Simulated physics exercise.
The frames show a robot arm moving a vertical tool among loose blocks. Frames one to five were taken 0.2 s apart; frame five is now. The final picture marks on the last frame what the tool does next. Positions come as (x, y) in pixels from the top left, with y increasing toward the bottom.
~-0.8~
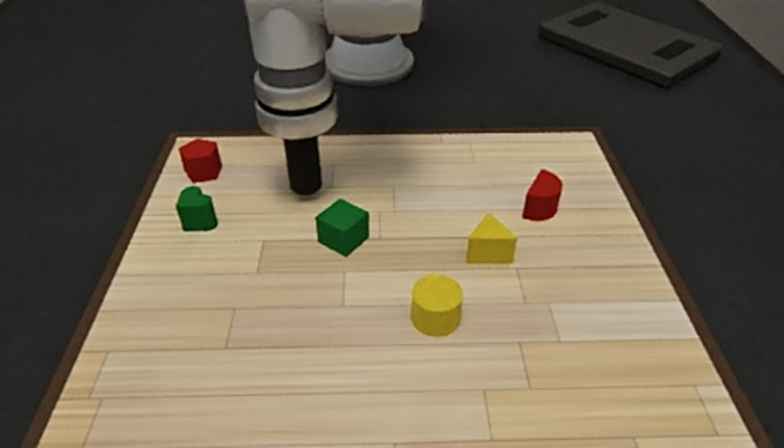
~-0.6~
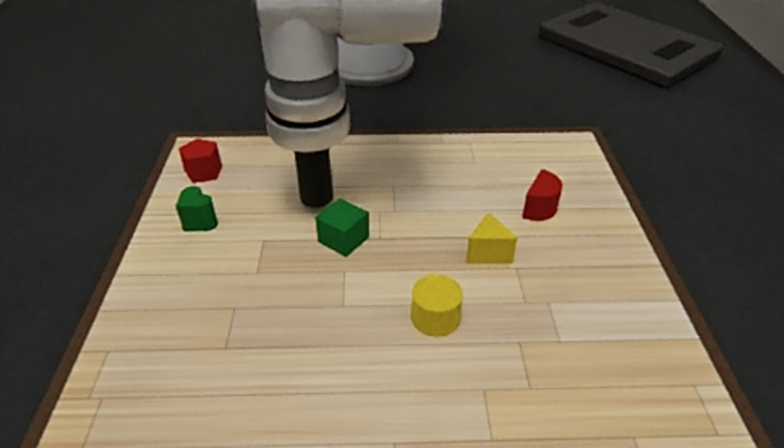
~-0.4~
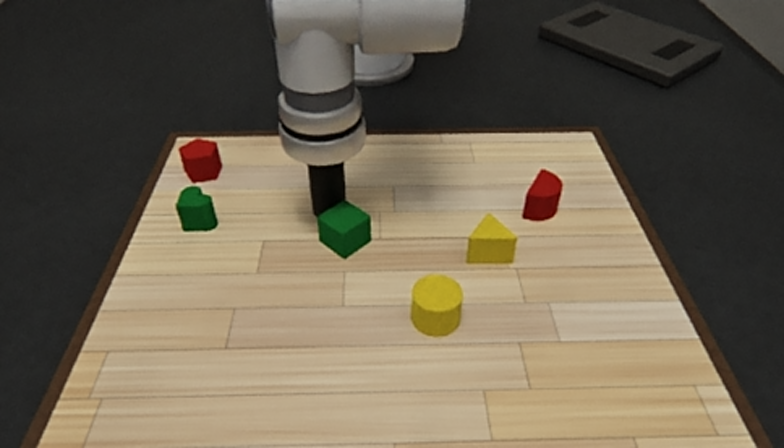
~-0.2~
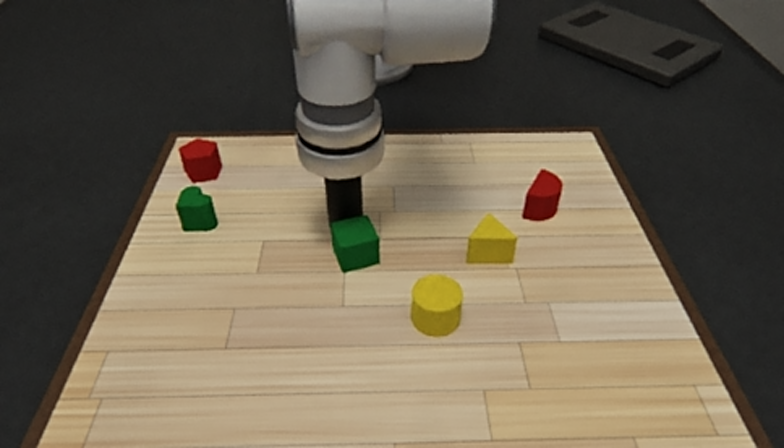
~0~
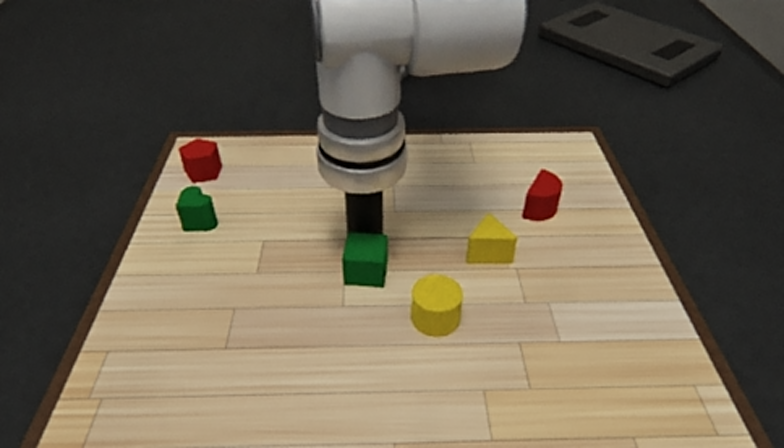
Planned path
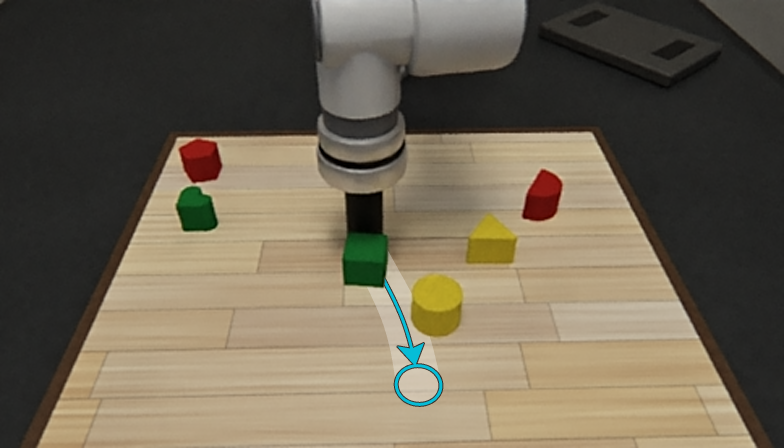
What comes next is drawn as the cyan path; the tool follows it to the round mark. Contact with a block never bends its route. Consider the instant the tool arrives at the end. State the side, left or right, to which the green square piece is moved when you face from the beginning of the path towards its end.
Seen from start to end, it moves right.
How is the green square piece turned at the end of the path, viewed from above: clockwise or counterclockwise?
Clockwise, from overhead.
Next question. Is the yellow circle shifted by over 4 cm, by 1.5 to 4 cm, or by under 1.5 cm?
Verdict: From 1.5 to 4 cm.
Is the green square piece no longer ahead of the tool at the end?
Yes.
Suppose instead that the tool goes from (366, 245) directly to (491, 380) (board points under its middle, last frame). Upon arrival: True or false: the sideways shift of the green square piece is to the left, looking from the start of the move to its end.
False
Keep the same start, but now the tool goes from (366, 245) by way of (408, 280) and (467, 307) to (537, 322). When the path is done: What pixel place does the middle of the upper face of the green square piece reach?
Around pixel (371, 270).
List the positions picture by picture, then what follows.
Tool tip at (306, 186); block tops, green square piece at (342, 214); yellow circle at (438, 292), in the first frame.
Tool at (317, 198); blocks unchanged, in the second frame.
Tool at (330, 210); green square piece at (344, 216), in the third frame.
Tool at (346, 223); green square piece at (355, 230), in the fourth frame.
Tool at (365, 237); green square piece at (365, 246); yellow circle at (438, 292), in the fifth frame.
Path on the board, from (366, 245) by way of (386, 284) and (406, 329) to (419, 384).
The first path, step by step. One third of the way, tool at (386, 276); green square piece at (373, 288), turned 20° clockwise.
Two thirds of the way, tool at (406, 321); green square piece at (364, 315), turned 60° clockwise; yellow circle at (454, 303).
At the end, tool at (419, 376); green square piece at (362, 317), turned 65° clockwise; yellow circle at (455, 303).
